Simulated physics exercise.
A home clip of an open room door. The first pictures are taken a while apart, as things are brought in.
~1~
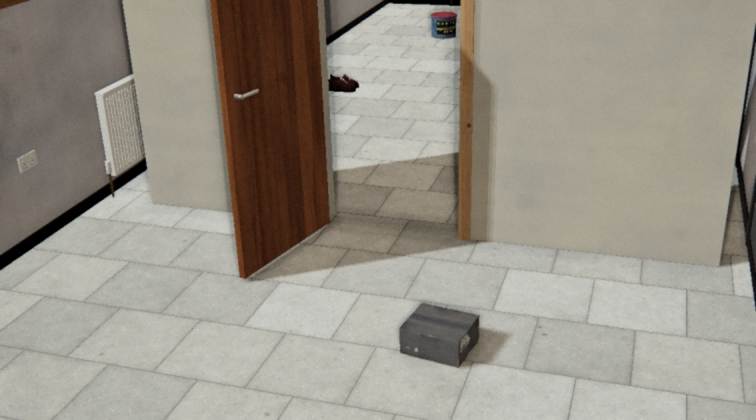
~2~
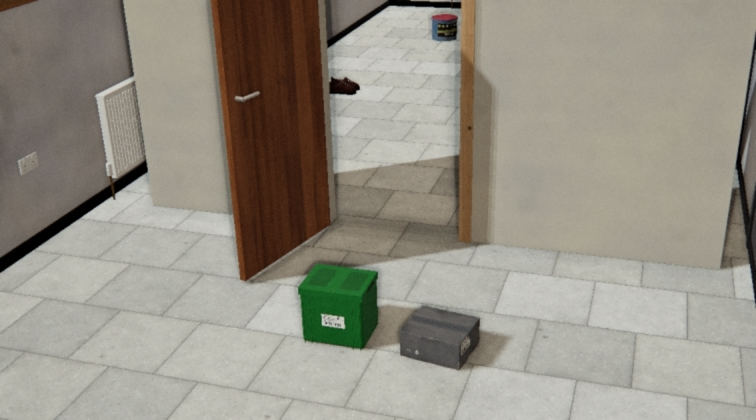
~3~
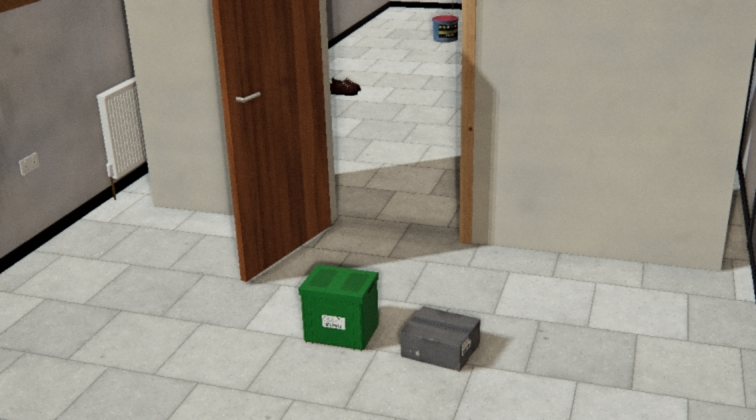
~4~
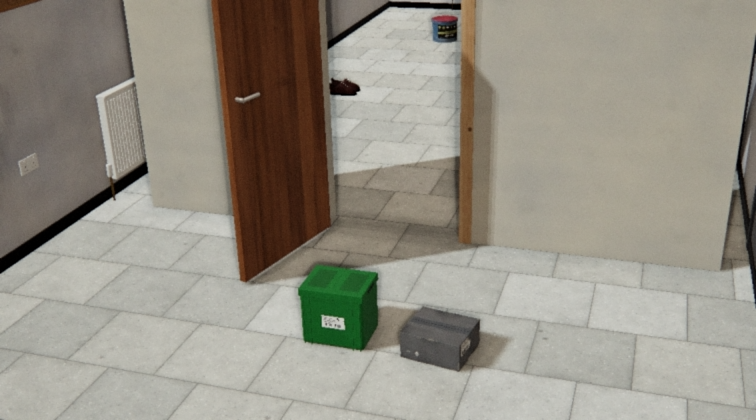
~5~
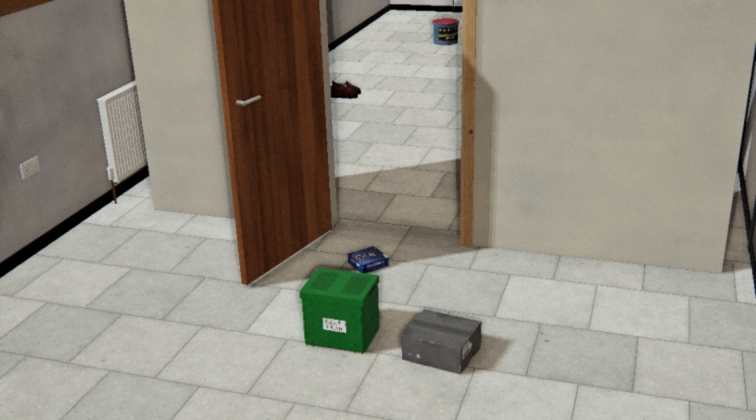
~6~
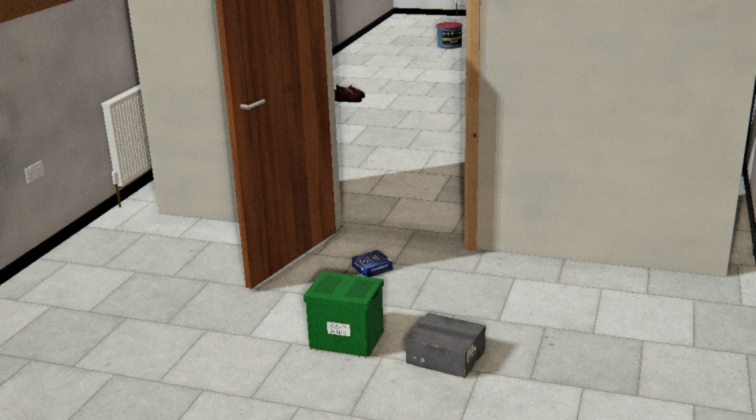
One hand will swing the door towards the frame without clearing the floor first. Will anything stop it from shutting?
In the end the door reaches the frame.
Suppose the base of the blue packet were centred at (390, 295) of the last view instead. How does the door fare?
Then it reaches the frame.
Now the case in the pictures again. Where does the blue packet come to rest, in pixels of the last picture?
Around (453, 222).
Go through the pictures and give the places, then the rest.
Door wide open and still; grey box (440, 334), in the first picture.
Door wide open and still; grey box (440, 337); green tote (340, 307), in the second picture.
Door wide open and still; grey box (441, 338); green tote (340, 307), in the third picture.
Door wide open and still; grey box (440, 338); green tote (340, 308), in the fourth picture.
Door wide open and still; grey box (442, 341); green tote (341, 311), in the fifth picture.
Door wide open and still; blue packet (372, 264); grey box (446, 344), in the sixth picture.
Then, 0.90 s after the last picture, open by 53°; blue packet slid a little near (379, 263).
Then, 1.20 s after the last picture, open by 26°; blue packet slid well along near (417, 252).
Then, 1.50 s after the last picture, open by 1°; blue packet slid well along near (444, 233).
At rest, open by 0°; moved from the start, blue packet; the other 2 in place. Seen from the same camera at the end, blue packet near (453, 222).
